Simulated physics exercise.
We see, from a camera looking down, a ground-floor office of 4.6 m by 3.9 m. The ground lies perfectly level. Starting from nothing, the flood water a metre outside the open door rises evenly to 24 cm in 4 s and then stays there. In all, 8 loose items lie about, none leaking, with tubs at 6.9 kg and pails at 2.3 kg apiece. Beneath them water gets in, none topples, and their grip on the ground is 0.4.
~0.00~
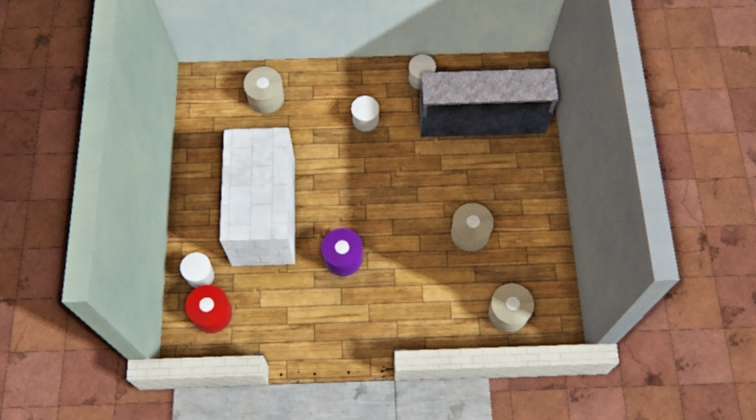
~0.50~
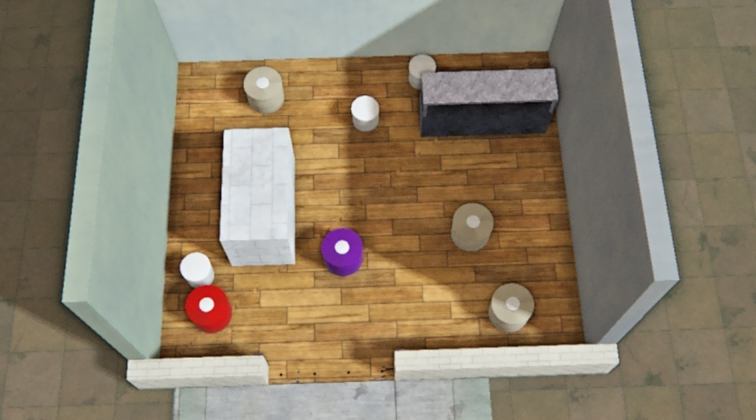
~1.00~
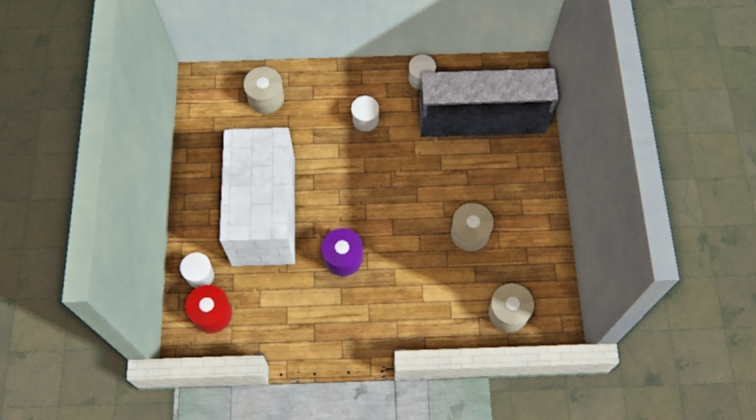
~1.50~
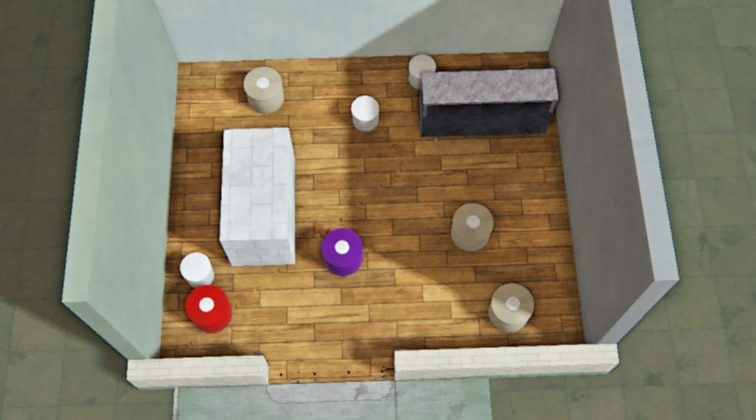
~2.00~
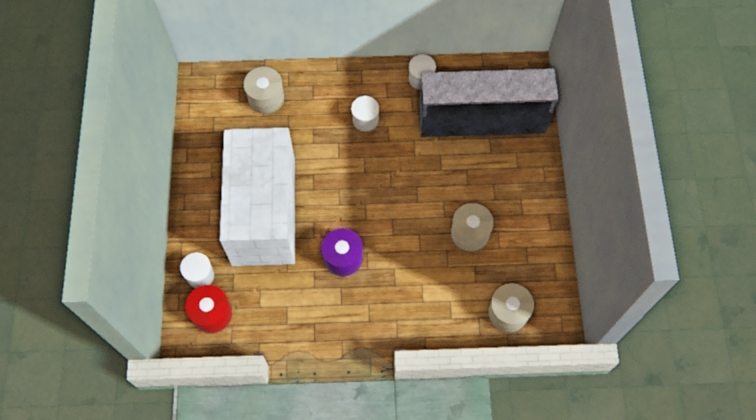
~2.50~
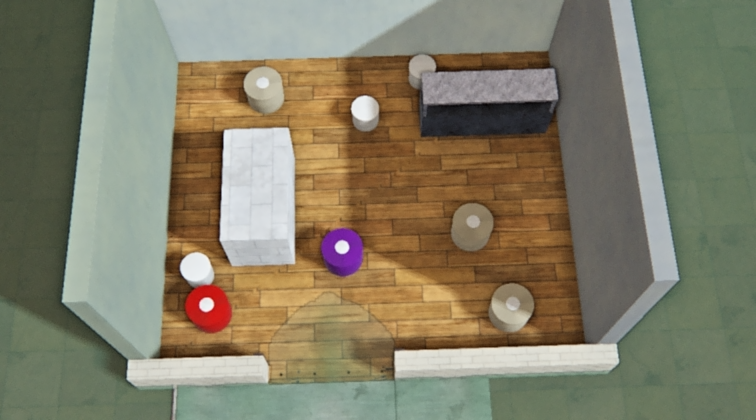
Water shows first outside the office, where the reddish paving around the walls turns dull and then greenish. A thin, clear sheet then slips through the front gap and spreads a short way over the wooden floor, while the red and purple tubs and everything else stay still.
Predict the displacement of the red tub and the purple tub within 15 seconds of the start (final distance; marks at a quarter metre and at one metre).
First the red tub, which moves somewhat, then the purple tub, which goes far off.
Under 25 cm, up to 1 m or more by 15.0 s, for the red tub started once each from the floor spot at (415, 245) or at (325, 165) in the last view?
Try one - it is swept a long way; try two - it is swept a long way.
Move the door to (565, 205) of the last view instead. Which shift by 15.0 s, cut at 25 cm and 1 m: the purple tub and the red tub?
Purple tub: Long trip; red tub: Long trip.
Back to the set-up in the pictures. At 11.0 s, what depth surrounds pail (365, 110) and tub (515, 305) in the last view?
Depth approx. 17 cm / 5 cm.
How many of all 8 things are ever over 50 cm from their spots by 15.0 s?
The number is 8.
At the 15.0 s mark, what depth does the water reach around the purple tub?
Depth: About 22 cm.
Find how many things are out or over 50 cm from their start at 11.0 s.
6.
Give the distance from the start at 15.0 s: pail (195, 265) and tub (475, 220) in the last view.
Respectively 100 and 80 centimetres.
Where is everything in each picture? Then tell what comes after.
In the first picture, the red tub at (207, 305) rests on the ground; the purple tub at (342, 247), on the bottom; 0.0 m2 under water; 0 of 8 have shifted.
In the second picture, the red tub at (207, 305), on the bottom; the purple tub at (342, 247), on the bottom; water covers 0.0 m2; 0 of 8 have shifted.
In the third picture, the red tub at (207, 305) rests on the ground; the purple tub at (342, 247), on the bottom; 0.0 m2 under water; 0 of 8 have shifted.
In the fourth picture, the red tub at (207, 305) rests on the ground; the purple tub at (342, 247) rests on the ground; 0.0 m2 under water; 0 of 8 have shifted.
In the fifth picture, the red tub at (207, 305), on the bottom; the purple tub at (342, 247), on the bottom; 0.1 m2 under water; 0 of 8 have shifted.
In the sixth picture, the red tub at (207, 305) rests on the ground; the purple tub at (342, 247), on the bottom; 0.7 m2 under water; 0 of 8 have shifted.
After 3.5 s the red tub is near (207, 305), 0.0 m from its start, aground; the purple tub is near (345, 221), 0.3 m from its start, aground; 0 afloat.
After 6.8 s the red tub is near (221, 326), 0.3 m from its start, aground; the purple tub is near (461, 75), 2.6 m from its start, aground; 1 afloat.
After 11.0 s the red tub is near (217, 335), 0.4 m from its start, afloat; the purple tub is near (529, 46), 3.3 m from its start, afloat; 8 afloat.
After 15.0 s the red tub is near (278, 302), 0.8 m from its start, afloat; the purple tub is near (529, 44), 3.3 m from its start, afloat; 8 afloat.
